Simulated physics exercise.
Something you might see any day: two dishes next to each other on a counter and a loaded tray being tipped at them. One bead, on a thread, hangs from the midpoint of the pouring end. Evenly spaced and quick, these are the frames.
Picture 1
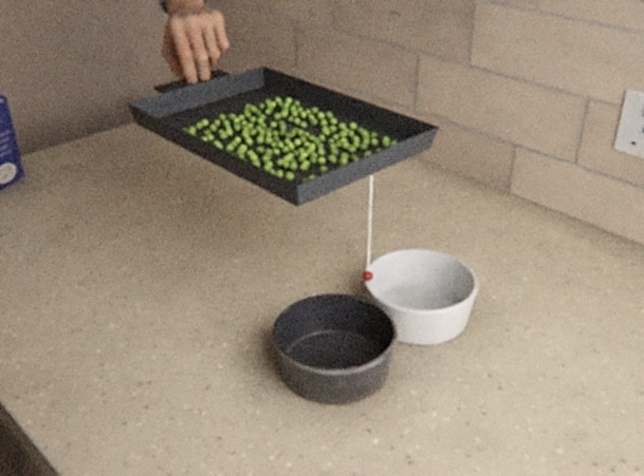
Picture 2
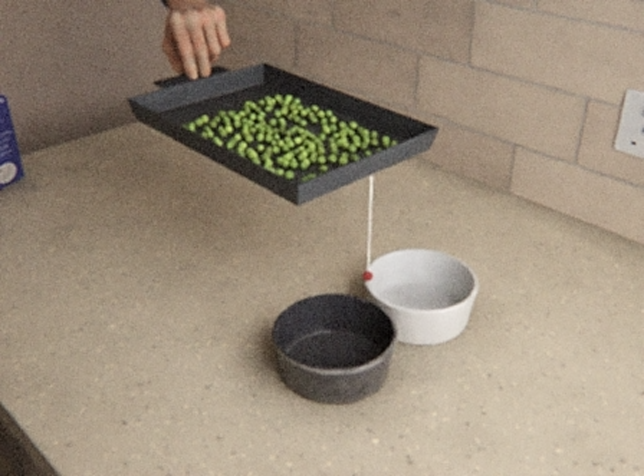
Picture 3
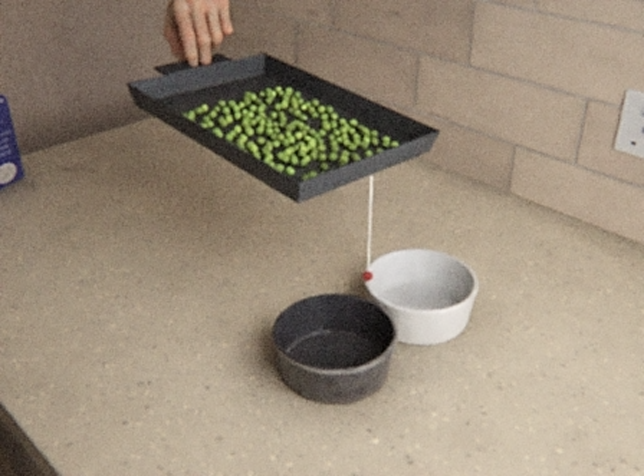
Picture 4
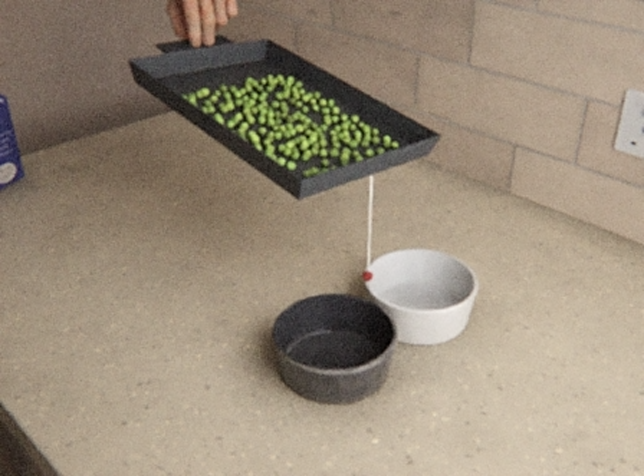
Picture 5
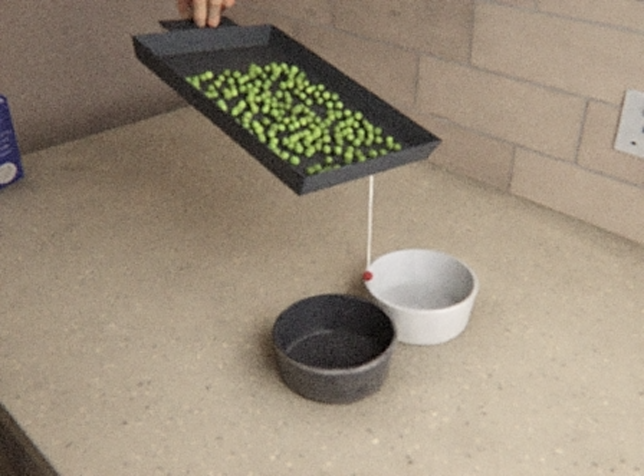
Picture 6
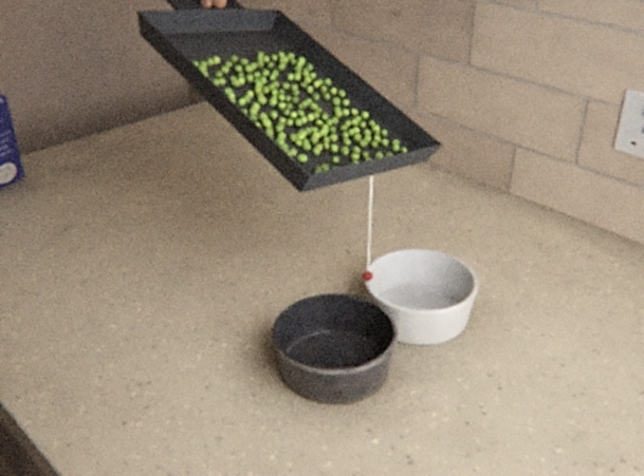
Dark tray of green peas tilting gradually as a hand raises its far end, above a black dish and a white dish.
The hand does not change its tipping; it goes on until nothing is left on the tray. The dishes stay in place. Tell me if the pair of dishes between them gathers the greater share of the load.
In the end the dishes save the greater share of it.
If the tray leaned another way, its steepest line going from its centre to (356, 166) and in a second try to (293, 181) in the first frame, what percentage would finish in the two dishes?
70 per cent, then 100 per cent.
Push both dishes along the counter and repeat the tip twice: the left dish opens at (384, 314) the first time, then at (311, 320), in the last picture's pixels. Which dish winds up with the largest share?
Placement one: The right-positioned dish. Placement two: The right-positioned dish.
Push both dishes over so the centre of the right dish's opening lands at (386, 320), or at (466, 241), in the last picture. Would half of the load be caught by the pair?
Result, first setup: A minority share; second setup: A majority share.
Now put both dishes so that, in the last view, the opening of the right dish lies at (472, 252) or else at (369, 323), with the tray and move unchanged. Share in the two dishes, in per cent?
Roughly 70% first, roughly 0% second.
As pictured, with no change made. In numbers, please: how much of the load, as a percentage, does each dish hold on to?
Roughly: Left 0 %, right 90 %.
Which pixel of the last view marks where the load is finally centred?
Resting centre, last frame: Roughly (426, 303).
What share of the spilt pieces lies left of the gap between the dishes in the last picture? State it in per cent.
Roughly 0 in a hundred.
Soon after the last picture, tray tipped steeply; nearly all on the tray; a small part in the air.
A little later, tray tipped past a quarter turn; a small part on the tray; about two thirds in the right dish; a small part outside both; about a quarter in the air.
Later still, tray tipped past a quarter turn; nearly all in the right dish; a small part outside both.
At rest, tray tipped past a quarter turn; none in the left dish; nearly all in the right dish; a small part outside both.
